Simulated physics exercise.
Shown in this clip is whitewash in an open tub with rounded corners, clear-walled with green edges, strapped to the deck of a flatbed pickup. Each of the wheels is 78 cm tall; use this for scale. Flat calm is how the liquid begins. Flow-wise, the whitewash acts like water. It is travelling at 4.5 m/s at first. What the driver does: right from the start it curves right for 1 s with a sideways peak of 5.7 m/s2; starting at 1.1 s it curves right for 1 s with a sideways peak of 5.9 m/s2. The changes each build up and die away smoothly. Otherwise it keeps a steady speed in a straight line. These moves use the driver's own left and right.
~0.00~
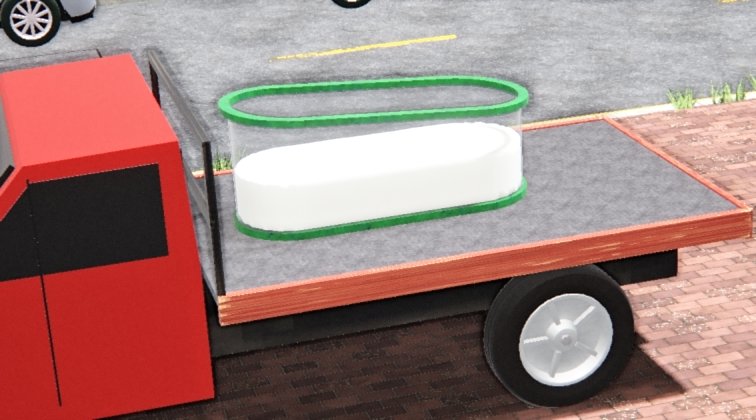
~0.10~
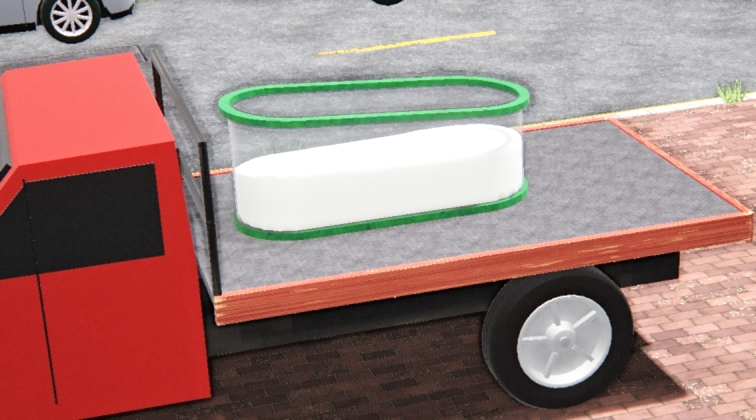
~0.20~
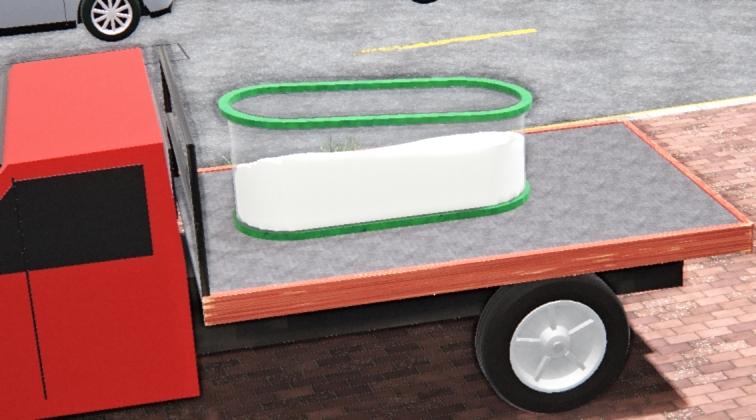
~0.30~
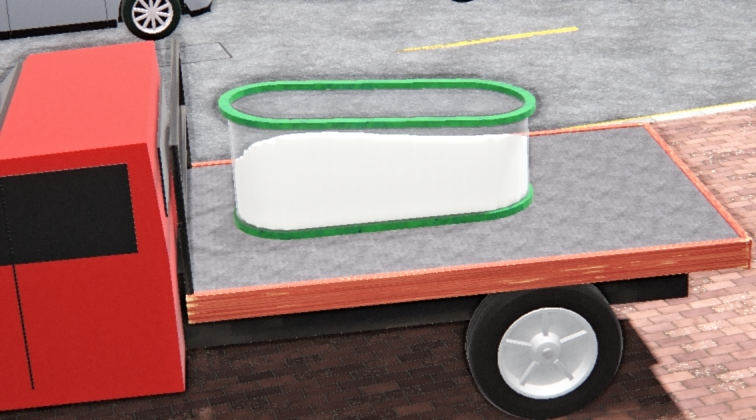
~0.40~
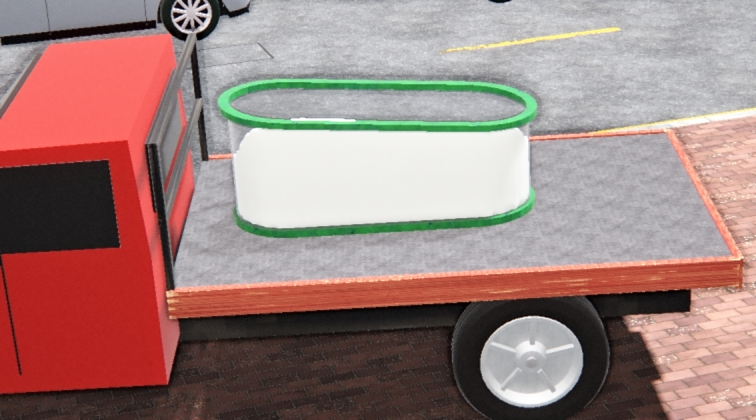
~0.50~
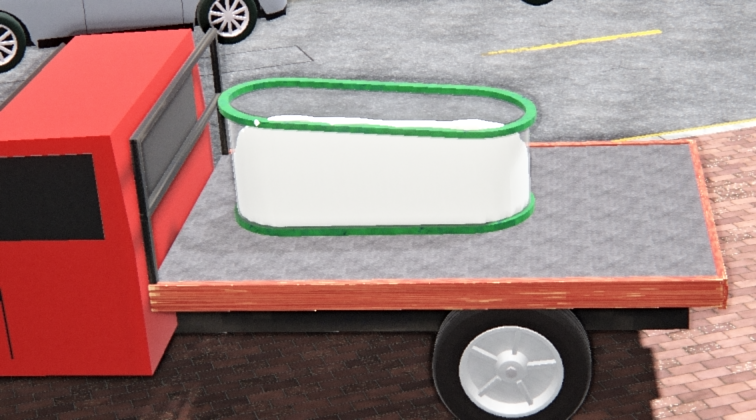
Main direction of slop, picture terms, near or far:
Near.
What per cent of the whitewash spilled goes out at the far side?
Share: Around 10%.
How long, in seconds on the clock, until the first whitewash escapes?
That comes at some 0.8 s.
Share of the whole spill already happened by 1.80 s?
Roughly 20 per cent.
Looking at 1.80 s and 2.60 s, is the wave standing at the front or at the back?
The surface rises towards the rear end and then towards the forward end.
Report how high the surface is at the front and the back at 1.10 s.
Front 34 cm, back 20 cm.
After 1.10 s it stands 19 cm high behind and 34 cm in front; 2 per cent has gone over the near side.
After 1.80 s it stands 36 cm high behind and 29 cm in front; 3 per cent has gone over the near side, a little elsewhere.
After 2.60 s it stands 14 cm high behind and 17 cm in front; 16 per cent has gone over the near side, a little elsewhere.
After 5.09 s 17 per cent has gone over the near side, a little elsewhere; the near side has passed 14 per cent and the far side 2.
